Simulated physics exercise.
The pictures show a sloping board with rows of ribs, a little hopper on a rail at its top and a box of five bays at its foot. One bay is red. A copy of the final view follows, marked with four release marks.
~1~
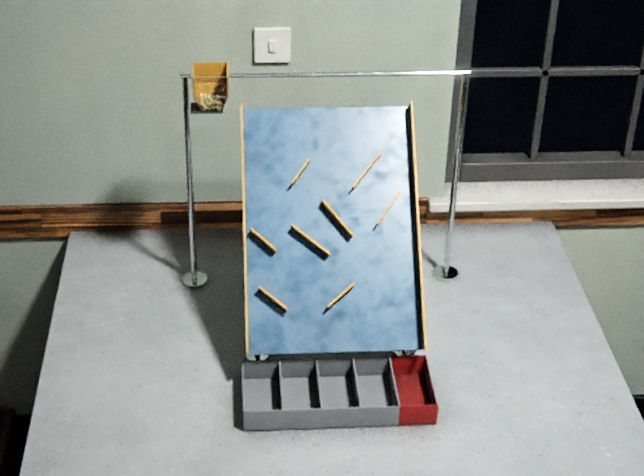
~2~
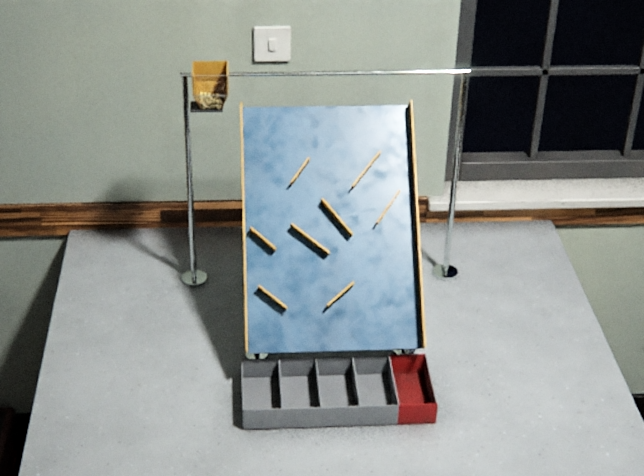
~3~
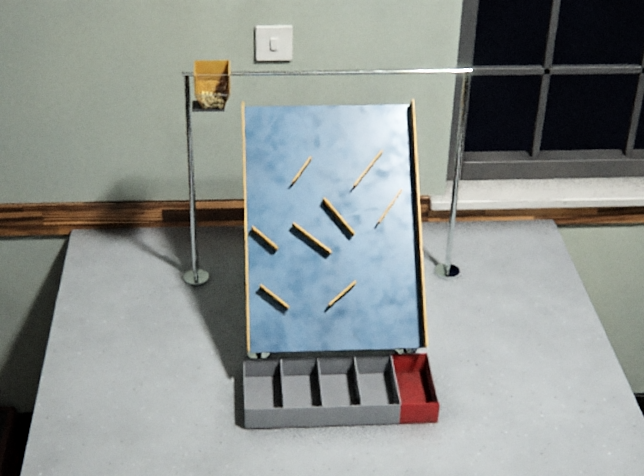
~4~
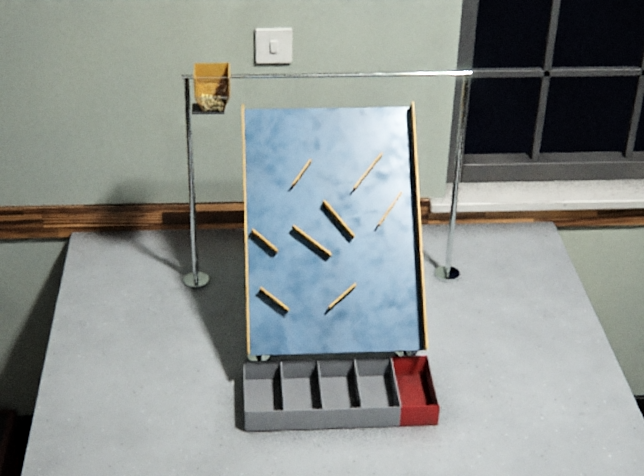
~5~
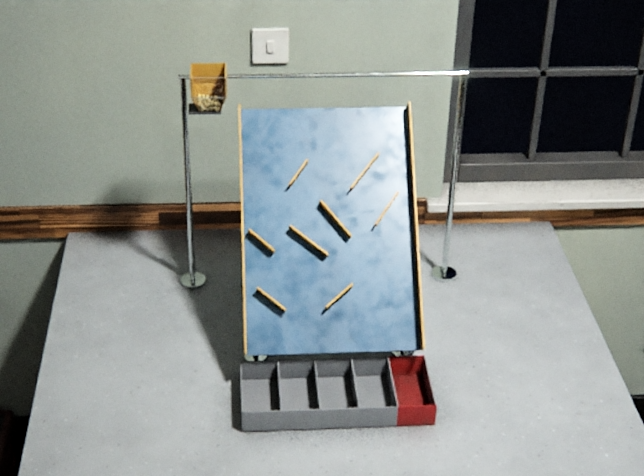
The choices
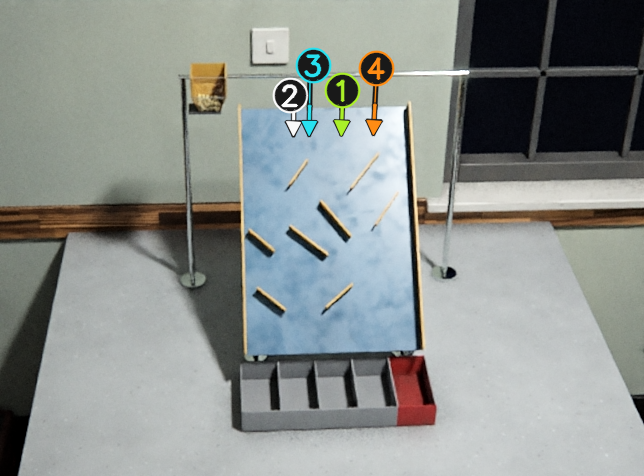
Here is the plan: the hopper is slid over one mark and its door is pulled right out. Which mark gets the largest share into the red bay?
The answer is mark 1.
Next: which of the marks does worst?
The answer is 2.
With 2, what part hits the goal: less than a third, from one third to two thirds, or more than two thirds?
It is less than a third.
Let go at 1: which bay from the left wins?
It is the fifth one.
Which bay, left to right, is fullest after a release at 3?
It is the fifth one.
On the marked copy, mark 1 meets the board at (341, 130); mark 2 meets the board at (293, 130); mark 3 meets the board at (309, 130); mark 4 meets the board at (373, 129).
Choosing 1, the bulk in the red bay, a small share in other bays, a small share outside the box.
Choosing 2, a small share in the red bay, the bulk in other bays, a small share outside the box.
Choosing 3, close to half in the red bay, close to half in other bays, only a few outside the box.
Choosing 4, close to half in the red bay, close to a third in other bays, a small share outside the box.
